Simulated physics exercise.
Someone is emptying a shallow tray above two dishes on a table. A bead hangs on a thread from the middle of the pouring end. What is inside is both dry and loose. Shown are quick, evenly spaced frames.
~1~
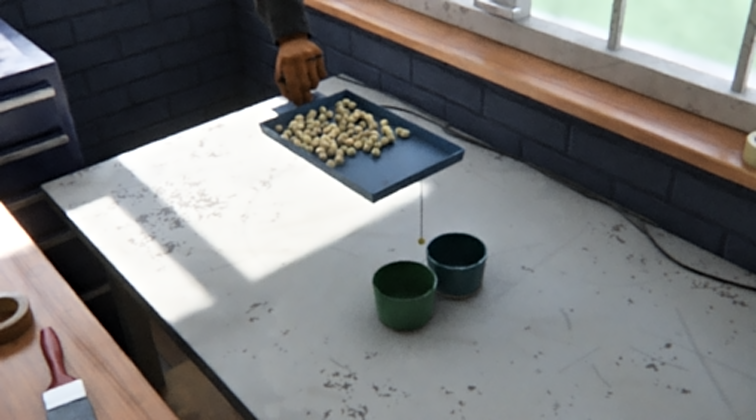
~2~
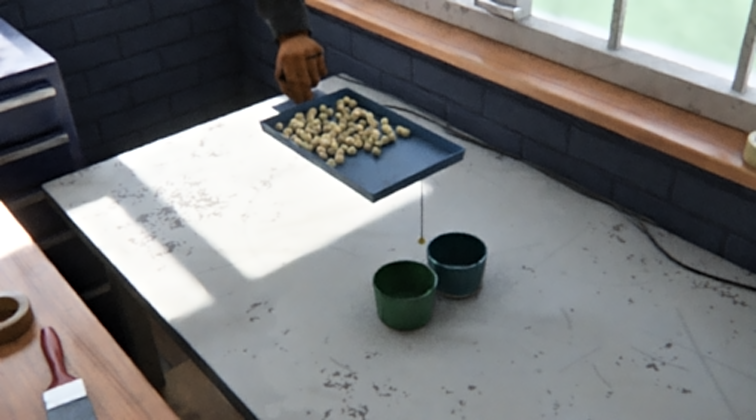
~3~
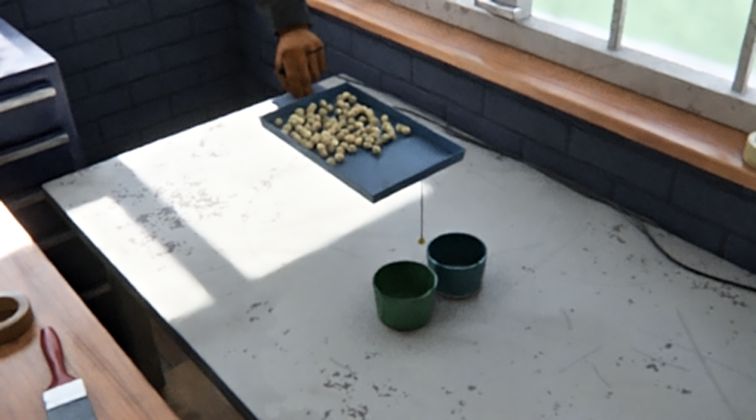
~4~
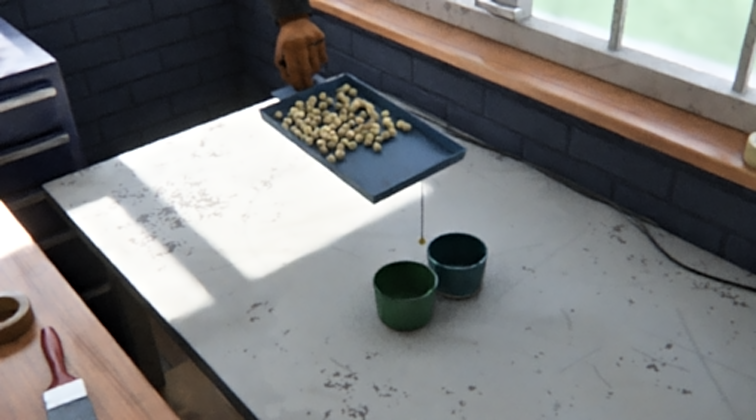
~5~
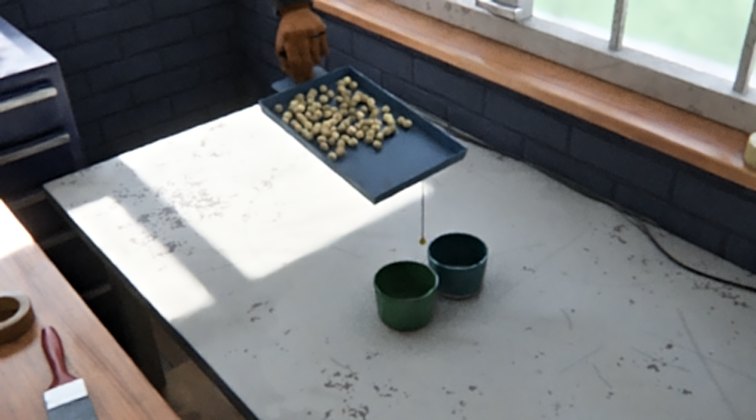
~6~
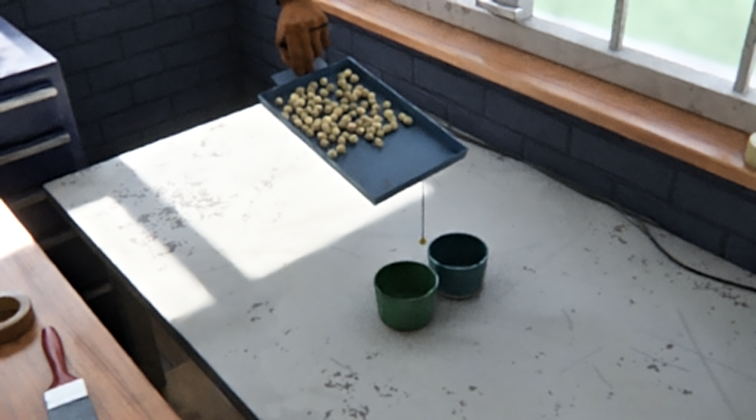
In the video, a brown-gloved hand gradually raises the back of a shallow blue tray of macadamia nuts above a table with two green dishes, and the tray's pouring end dips slightly toward its left corner.
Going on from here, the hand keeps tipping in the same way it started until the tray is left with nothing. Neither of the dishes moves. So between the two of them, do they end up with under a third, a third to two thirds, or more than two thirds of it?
The catch tops two thirds.
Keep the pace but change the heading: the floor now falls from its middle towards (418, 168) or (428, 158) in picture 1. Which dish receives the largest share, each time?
So, first the one on the right side, and second the one on the right side.
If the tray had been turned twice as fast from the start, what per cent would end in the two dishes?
I'd expect near 60 per cent.
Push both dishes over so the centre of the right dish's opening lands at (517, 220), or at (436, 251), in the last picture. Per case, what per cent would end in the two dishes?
10 %, 50 %.
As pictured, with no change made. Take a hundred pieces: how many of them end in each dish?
Per cent held at the end: Left dish 60, right dish 20.
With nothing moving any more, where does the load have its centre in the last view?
The centre settles at about (417, 305).
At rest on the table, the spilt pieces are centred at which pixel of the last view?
Near (485, 343).
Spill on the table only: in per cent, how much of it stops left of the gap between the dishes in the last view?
20 per cent or thereabouts.
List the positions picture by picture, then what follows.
The first frame shows corners of the pouring end at (373, 192) and (463, 149), level; middle of the load at (336, 132), macadamia nuts; left dish at (426, 308); right dish at (478, 277); bead on its thread at (422, 241).
The second frame shows corners of the pouring end at (373, 192) and (463, 148), level; middle of the load at (337, 131).
The third frame shows corners of the pouring end at (373, 193) and (463, 149), tipped barely, lowest at the left corner; middle of the load at (337, 128).
The fourth frame shows corners of the pouring end at (374, 194) and (464, 148), tipped a little, lowest at the left corner; middle of the load at (337, 123).
The fifth frame shows corners of the pouring end at (375, 195) and (465, 148), tipped a little, lowest at the left corner; middle of the load at (337, 118).
The sixth frame shows corners of the pouring end at (375, 196) and (466, 148), tipped a little, lowest at the left corner; middle of the load at (338, 113); left dish at (427, 309); right dish at (479, 277).
Soon, tray tipped steeply; nearly all on the tray; a stray few in the air.
A while on, tray tipped right over; nearly all on the tray; a stray few in the left dish; a stray few outside both.
Towards the end, tray tipped past a quarter turn; about two thirds in the left dish; about a quarter in the right dish; about a quarter outside both.
Finally, tray tipped past a quarter turn; about two thirds in the left dish; about a quarter in the right dish; about a quarter outside both.
